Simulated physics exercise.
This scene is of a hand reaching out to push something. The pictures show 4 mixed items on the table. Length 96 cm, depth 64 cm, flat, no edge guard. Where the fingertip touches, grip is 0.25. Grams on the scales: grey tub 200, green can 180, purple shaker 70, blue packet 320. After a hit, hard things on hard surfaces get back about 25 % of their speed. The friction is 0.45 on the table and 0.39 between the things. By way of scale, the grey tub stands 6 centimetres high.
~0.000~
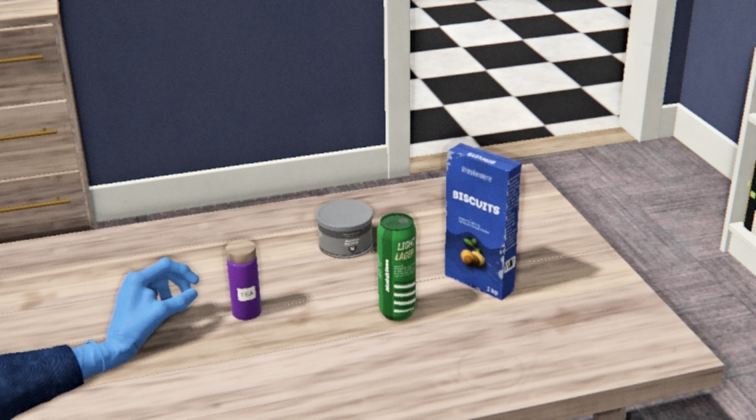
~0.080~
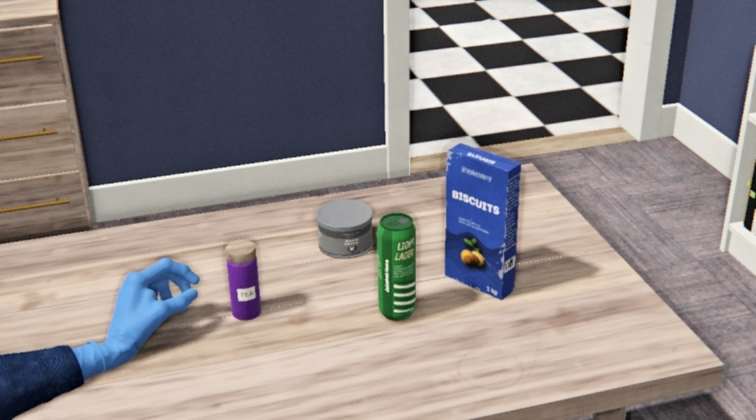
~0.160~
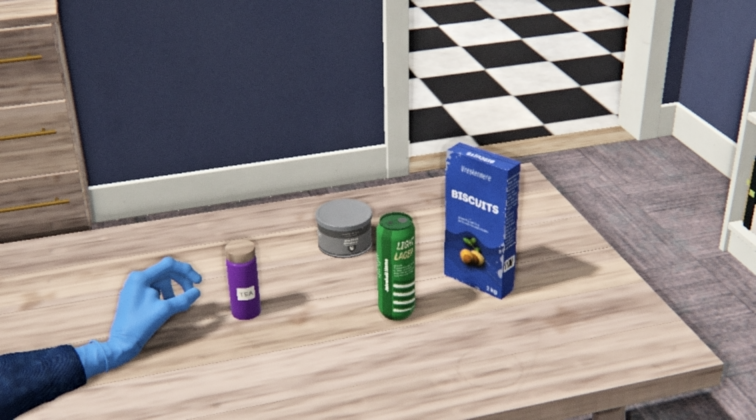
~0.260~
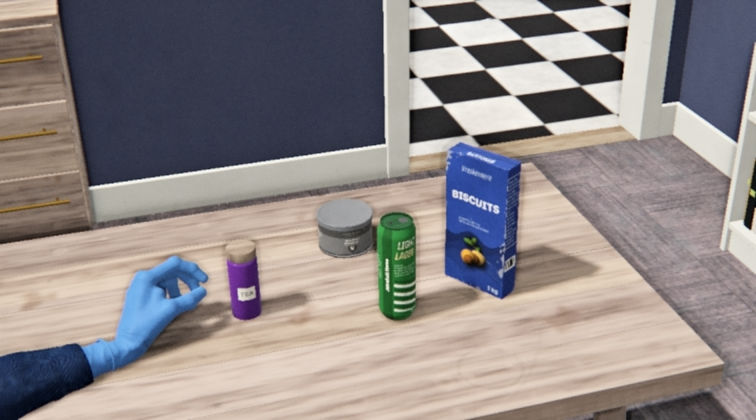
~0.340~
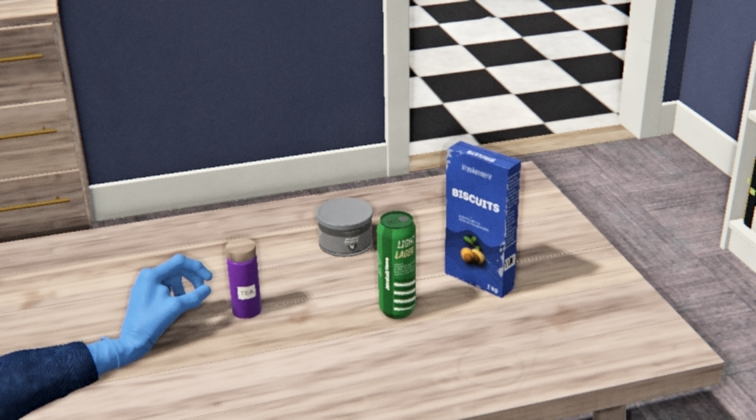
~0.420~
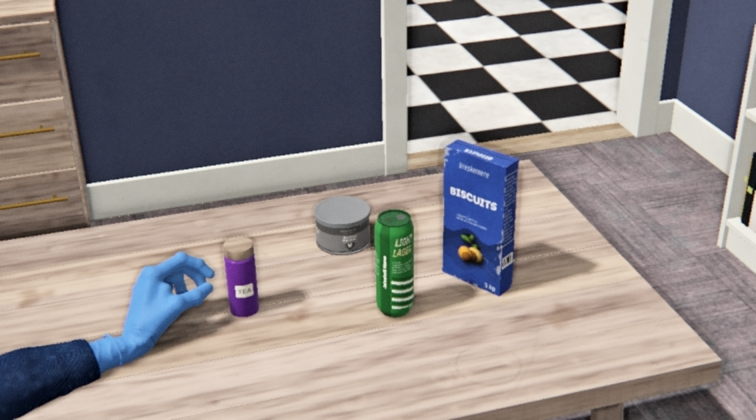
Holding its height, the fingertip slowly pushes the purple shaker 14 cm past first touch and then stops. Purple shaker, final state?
Toppled.
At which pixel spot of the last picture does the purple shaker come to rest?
In the last view its middle sits roughly at (301, 287).
By 0.92 s, hand has come 7 cm; purple shaker tilted 19° near (255, 272).
By 1.12 s, hand has come 8 cm; purple shaker tilted 50° near (277, 273).
By 1.22 s, hand has come 9 cm; purple shaker on its side near (299, 288).
By 2.02 s, hand has come 15 cm; purple shaker on its side near (301, 287).
When it is over (3.0 s), lying over on the table, purple shaker; the other 3 within 5 cm of the start. End places, in pixels of the last picture, purple shaker near (301, 287).
